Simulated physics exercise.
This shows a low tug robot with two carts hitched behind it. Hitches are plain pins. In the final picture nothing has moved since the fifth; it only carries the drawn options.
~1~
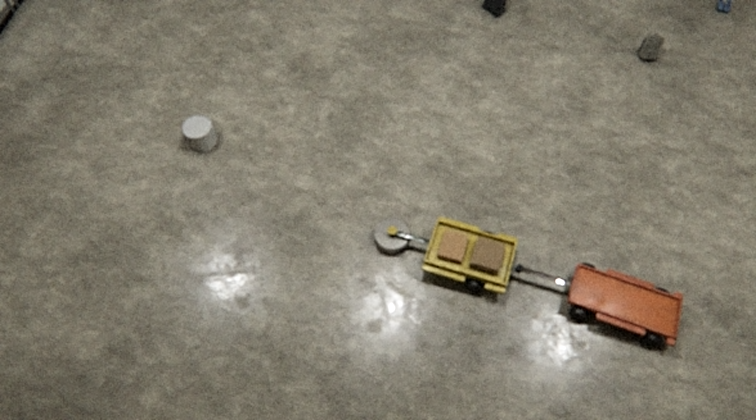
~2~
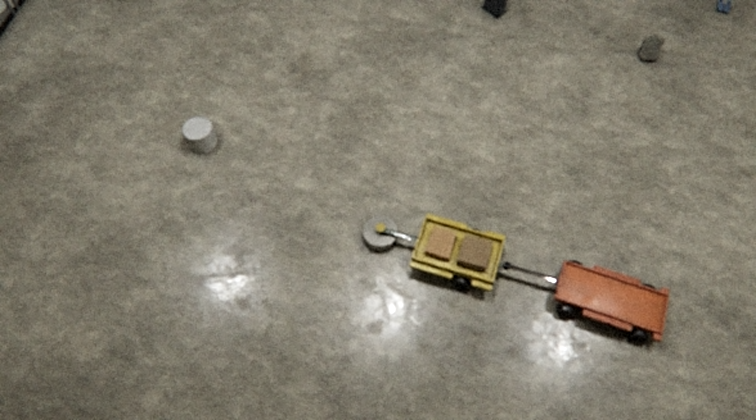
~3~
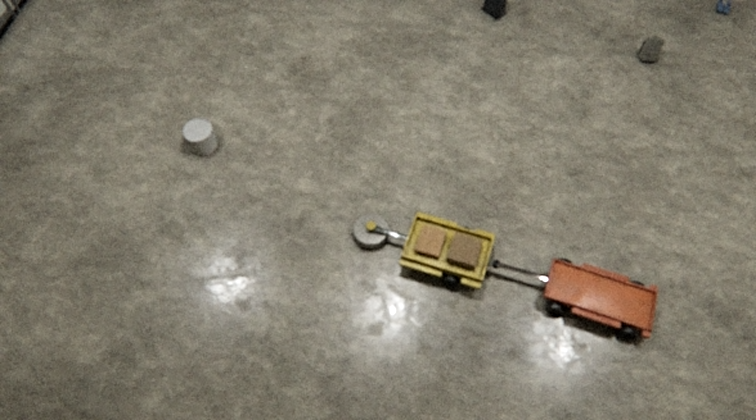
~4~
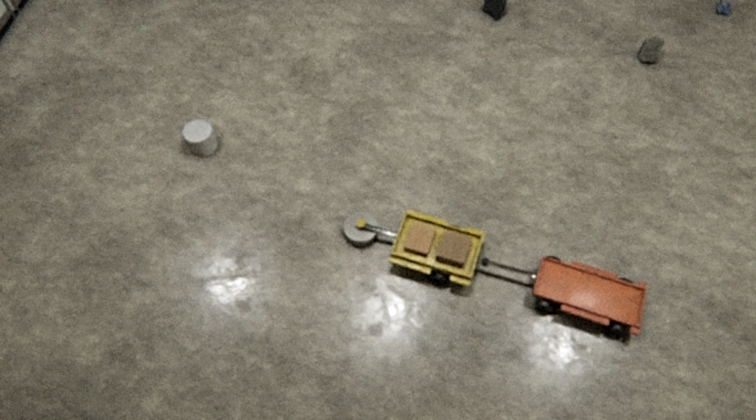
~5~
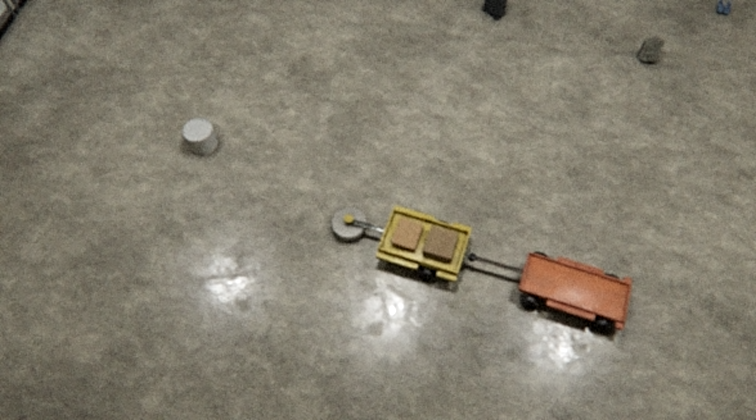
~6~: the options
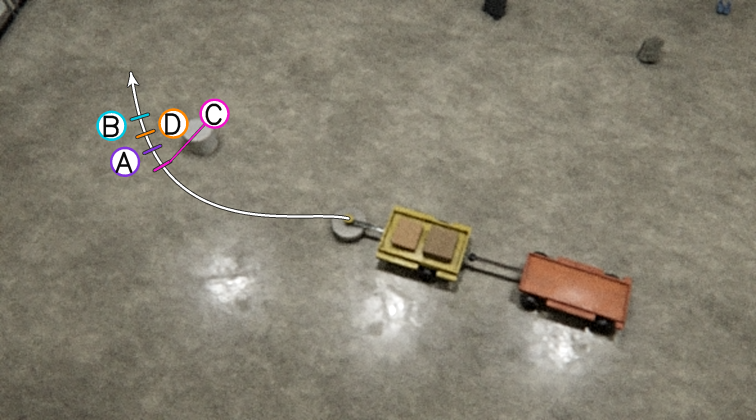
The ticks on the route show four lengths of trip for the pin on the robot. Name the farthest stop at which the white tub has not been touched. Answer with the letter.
As far as tick A.
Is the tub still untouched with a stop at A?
For that mark, yes.
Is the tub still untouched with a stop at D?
No.
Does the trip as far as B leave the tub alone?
For that mark, no.
On the marked copy, A at (152, 149); B at (140, 117); C at (163, 166); D at (146, 134); the route from (349, 218) via (182, 187) to (131, 73).
Taking A. A third of the way, robot (265, 220), last cart (487, 260).
Two thirds of the way, robot (192, 197), last cart (404, 241).
When it is over, robot (155, 155), last cart (337, 228); nothing has been touched.
As for the rest, B is too far, the tub has been hit; C is safe but short; D is too far, the tub has been hit.
